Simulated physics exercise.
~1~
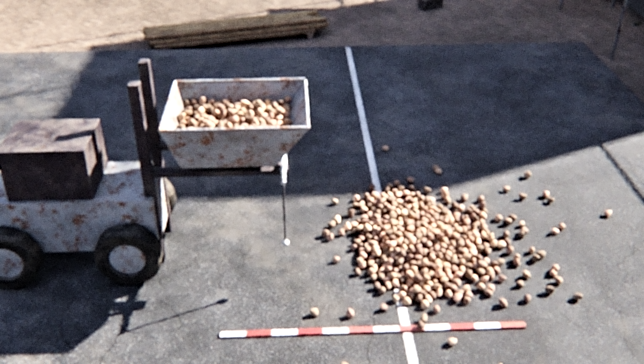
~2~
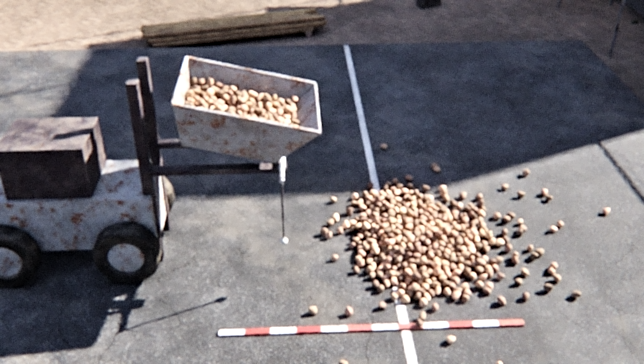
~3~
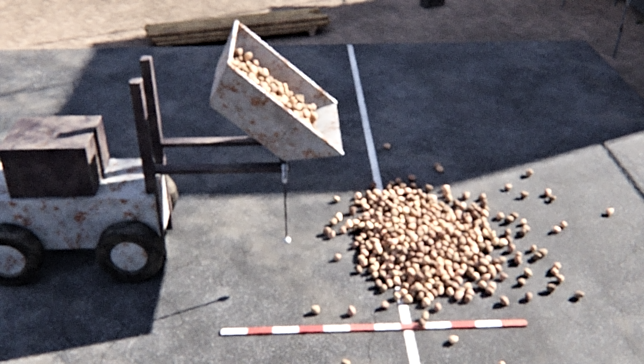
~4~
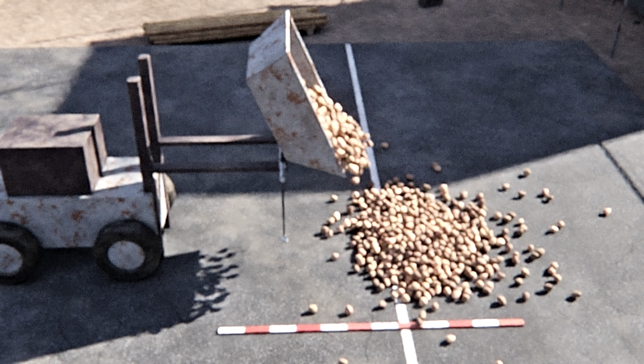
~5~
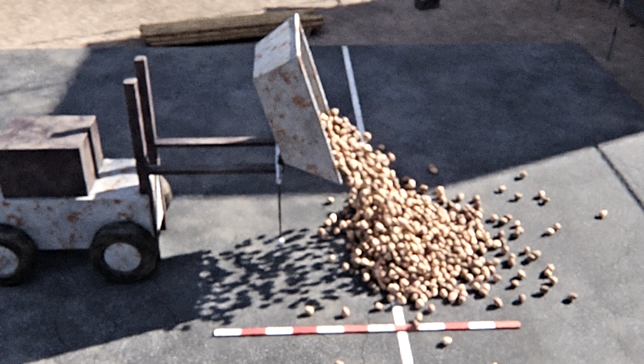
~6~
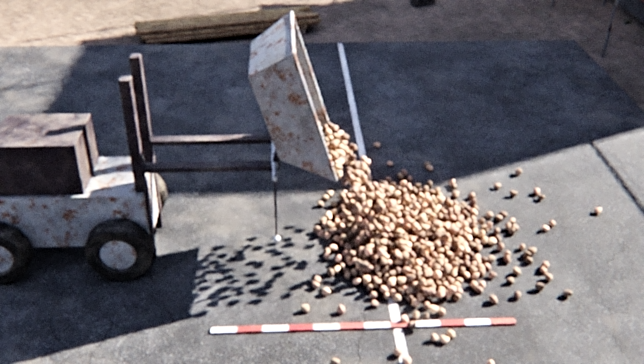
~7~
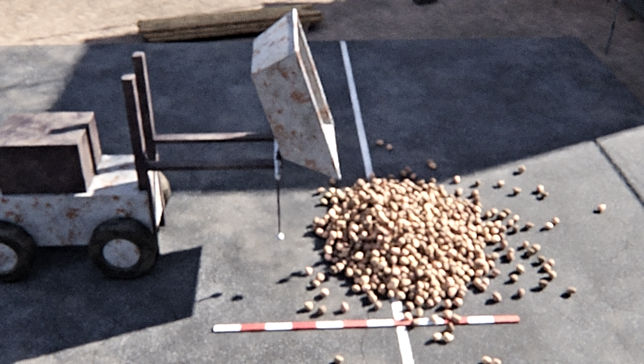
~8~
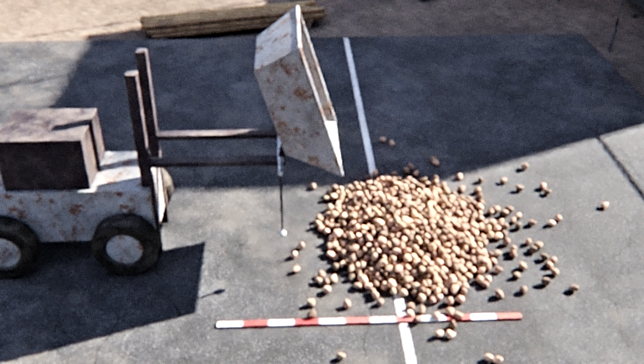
A rusty, speckled skip on a forklift tipped steeply to the right and poured its smooth tan stones onto a loose heap beside it, until the skip hung empty and still above a wider pile spread across the painted white line.
